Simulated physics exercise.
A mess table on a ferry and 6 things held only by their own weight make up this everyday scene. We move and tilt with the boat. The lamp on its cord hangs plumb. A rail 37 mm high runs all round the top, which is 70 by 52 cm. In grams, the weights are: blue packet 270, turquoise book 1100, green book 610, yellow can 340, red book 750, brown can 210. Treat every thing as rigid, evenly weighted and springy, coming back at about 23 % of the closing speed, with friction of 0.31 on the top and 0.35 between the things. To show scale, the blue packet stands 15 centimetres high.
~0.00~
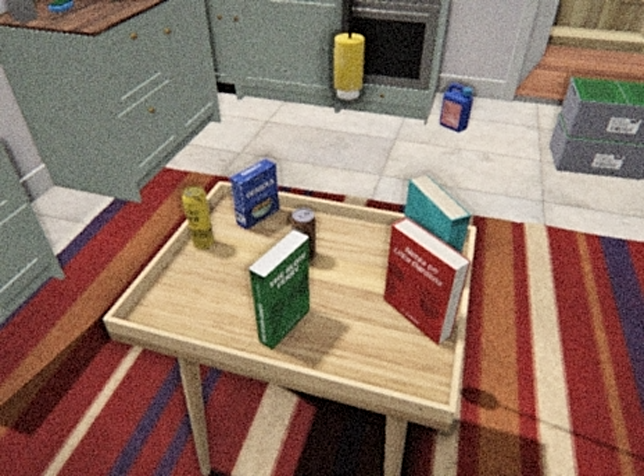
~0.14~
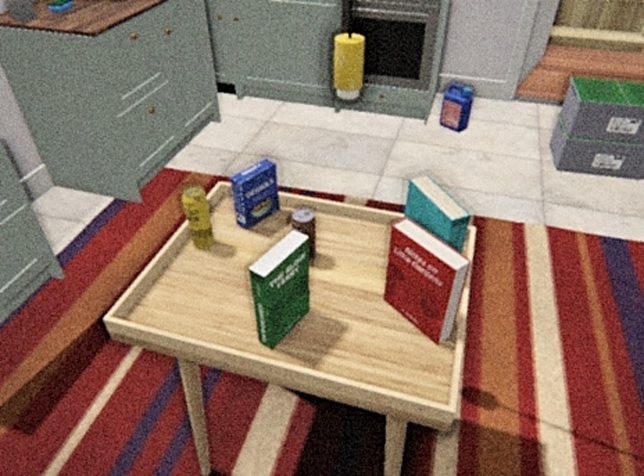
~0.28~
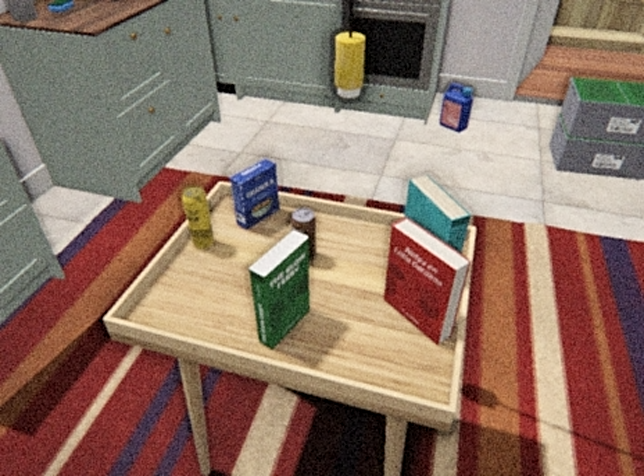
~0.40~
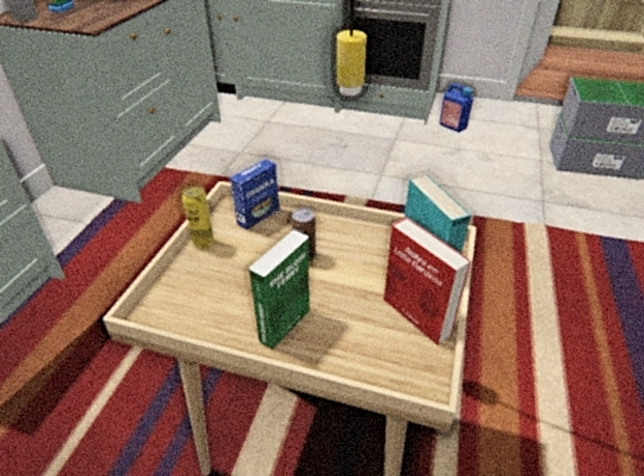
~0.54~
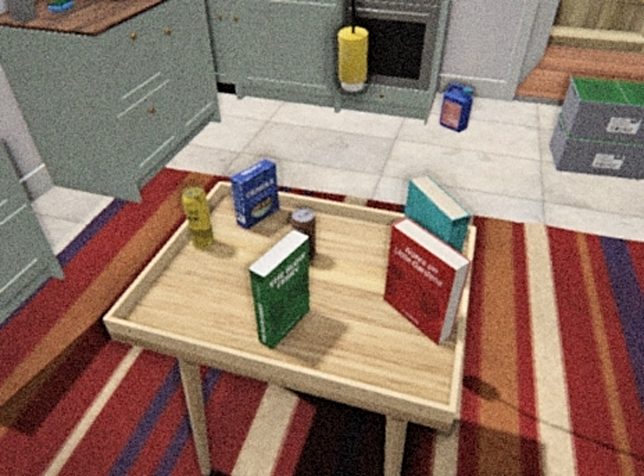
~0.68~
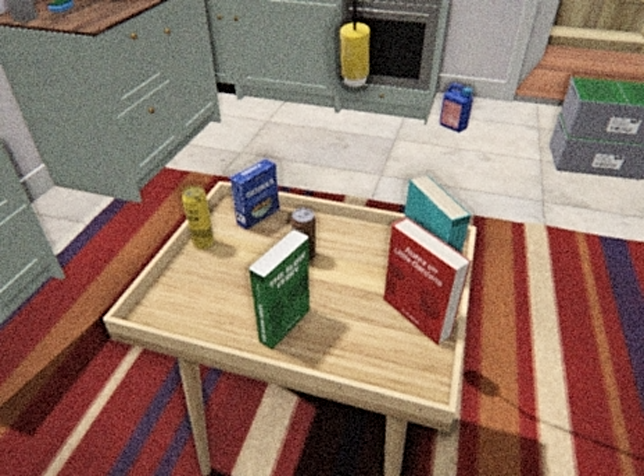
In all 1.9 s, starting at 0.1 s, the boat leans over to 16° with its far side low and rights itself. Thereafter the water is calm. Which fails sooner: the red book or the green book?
Former.
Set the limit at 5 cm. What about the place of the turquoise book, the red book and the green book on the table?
Note: Turquoise book departs its position. Red book departs its position. Green book is left in place.
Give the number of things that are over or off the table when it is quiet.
Count: 2.
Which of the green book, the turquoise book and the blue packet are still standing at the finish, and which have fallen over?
Well, the green book holds steady, the turquoise book tumbles down, and the blue packet holds steady.
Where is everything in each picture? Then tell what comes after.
In the first picture, boat level; red book (422, 283); green book (283, 292).
In the second picture, boat level; yellow can (199, 219); brown can (304, 236).
In the third picture, heel 1°, far side down; blue packet (256, 195); turquoise book (432, 233).
In the fourth picture, heel 4°, far side down; yellow can (199, 219); brown can (304, 236).
In the fifth picture, heel 7°, far side down; blue packet (256, 194); turquoise book (432, 233).
In the sixth picture, heel 11°, far side down; red book (422, 282); green book (283, 291).
Around 1.28 s, heel 14°, far side down; red book tipped 29° against what carries it near (440, 272); turquoise book tipped 7° against what carries it.
Around 1.48 s, heel 9°, far side down; red book tipped 64° against what carries it near (445, 271); turquoise book tipped 68° against what carries it.
Around 1.58 s, heel 7°, far side down; red book tipped 70° against what carries it near (443, 263); turquoise book on its side.
Finally (2.5 s), on their side or leaning hard on the table, turquoise book and red book; the other 4 still in place (within 5 cm). Final places as that camera would see them, red book near (439, 266), green book near (283, 291). Red book went at 1.34 s; green book was never lost.
